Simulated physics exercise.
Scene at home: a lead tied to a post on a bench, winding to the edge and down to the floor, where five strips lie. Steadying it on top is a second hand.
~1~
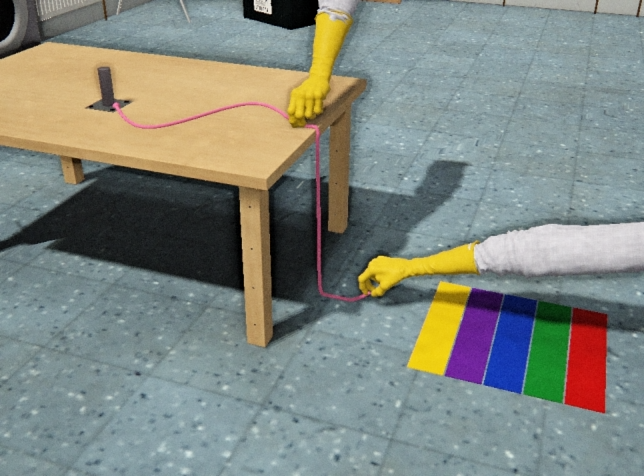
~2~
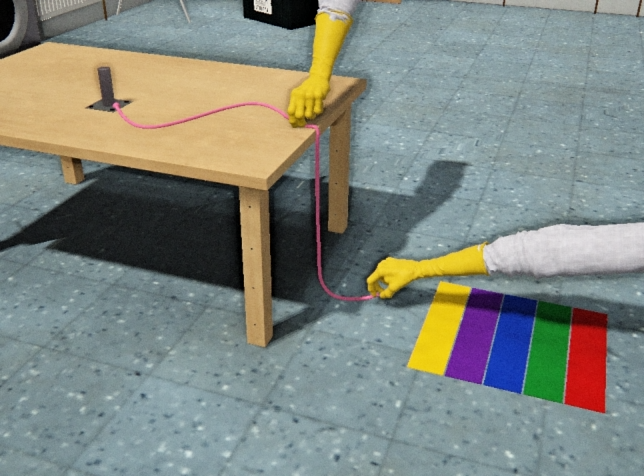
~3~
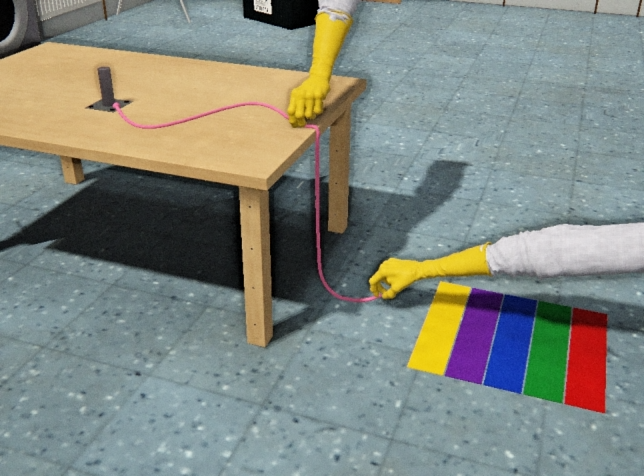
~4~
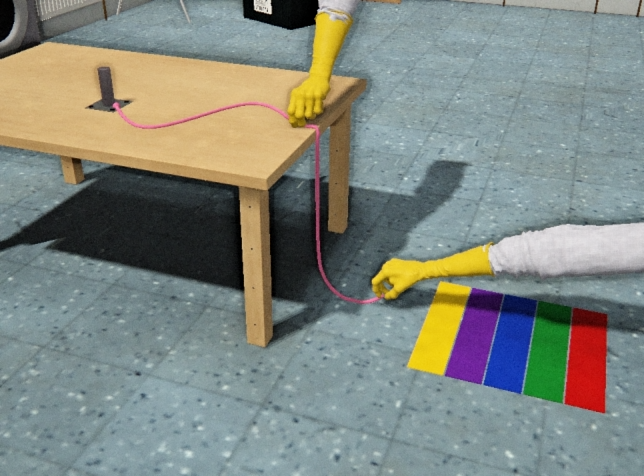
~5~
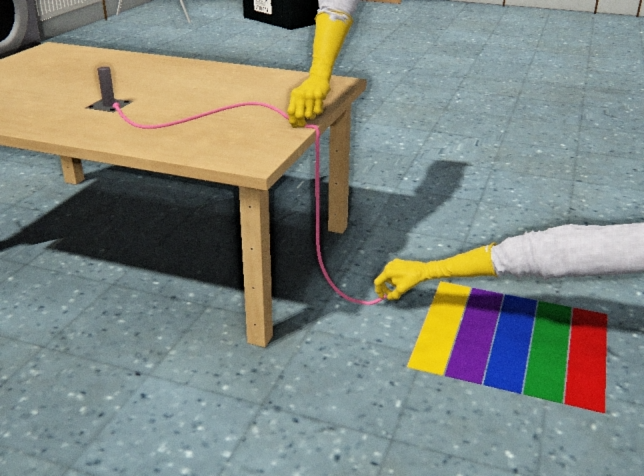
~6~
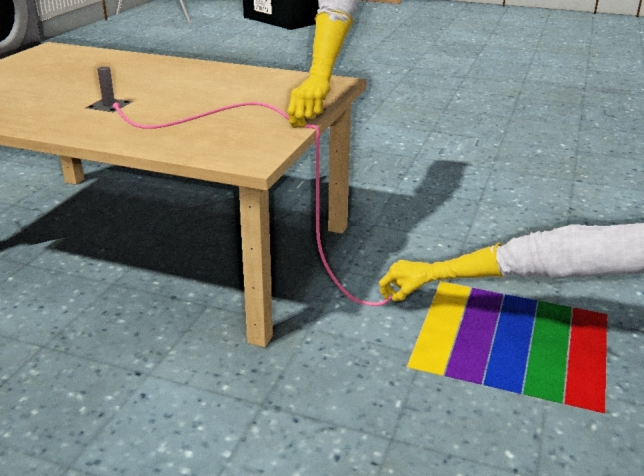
At home, one yellow-gloved hand pressing a pink cord at a table's edge while another draws its lower end slightly right.
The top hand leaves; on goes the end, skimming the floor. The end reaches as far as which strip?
As far as the red strip.
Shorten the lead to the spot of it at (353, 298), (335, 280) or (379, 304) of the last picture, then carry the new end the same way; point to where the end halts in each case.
Cut 1: About (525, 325). Cut 2: About (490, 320). Cut 3: About (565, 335).
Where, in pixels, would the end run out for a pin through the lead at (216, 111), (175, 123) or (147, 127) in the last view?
Pixel spots, one per try: About (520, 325), (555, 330), (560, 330).
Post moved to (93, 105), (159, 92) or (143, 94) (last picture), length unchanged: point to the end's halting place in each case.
In that order: (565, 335), (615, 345) and (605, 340).
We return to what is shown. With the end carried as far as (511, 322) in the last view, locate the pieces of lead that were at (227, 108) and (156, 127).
Point one: (273, 123); point two: (196, 112).
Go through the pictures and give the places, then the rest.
End (370, 293); yellow (431, 353); purple (468, 362); blue (506, 370); green (545, 379); red (586, 388), in the first frame.
End (378, 294); lead through (126, 119) (192, 119) (262, 105) (314, 129) (317, 205) (321, 278), in the second frame.
End (381, 295), in the third frame.
End (383, 295); lead through (126, 119) (192, 119) (262, 105) (314, 129) (317, 205) (325, 278), in the fourth frame.
End (386, 296), in the fifth frame.
End (390, 297); lead through (126, 119) (192, 119) (262, 105) (314, 129) (317, 205) (334, 278), in the sixth frame.
A little later, end near (511, 322); over blue.
Next, end near (561, 332); over green.
When it is tight, end near (589, 338); over red. It halts on the red strip.
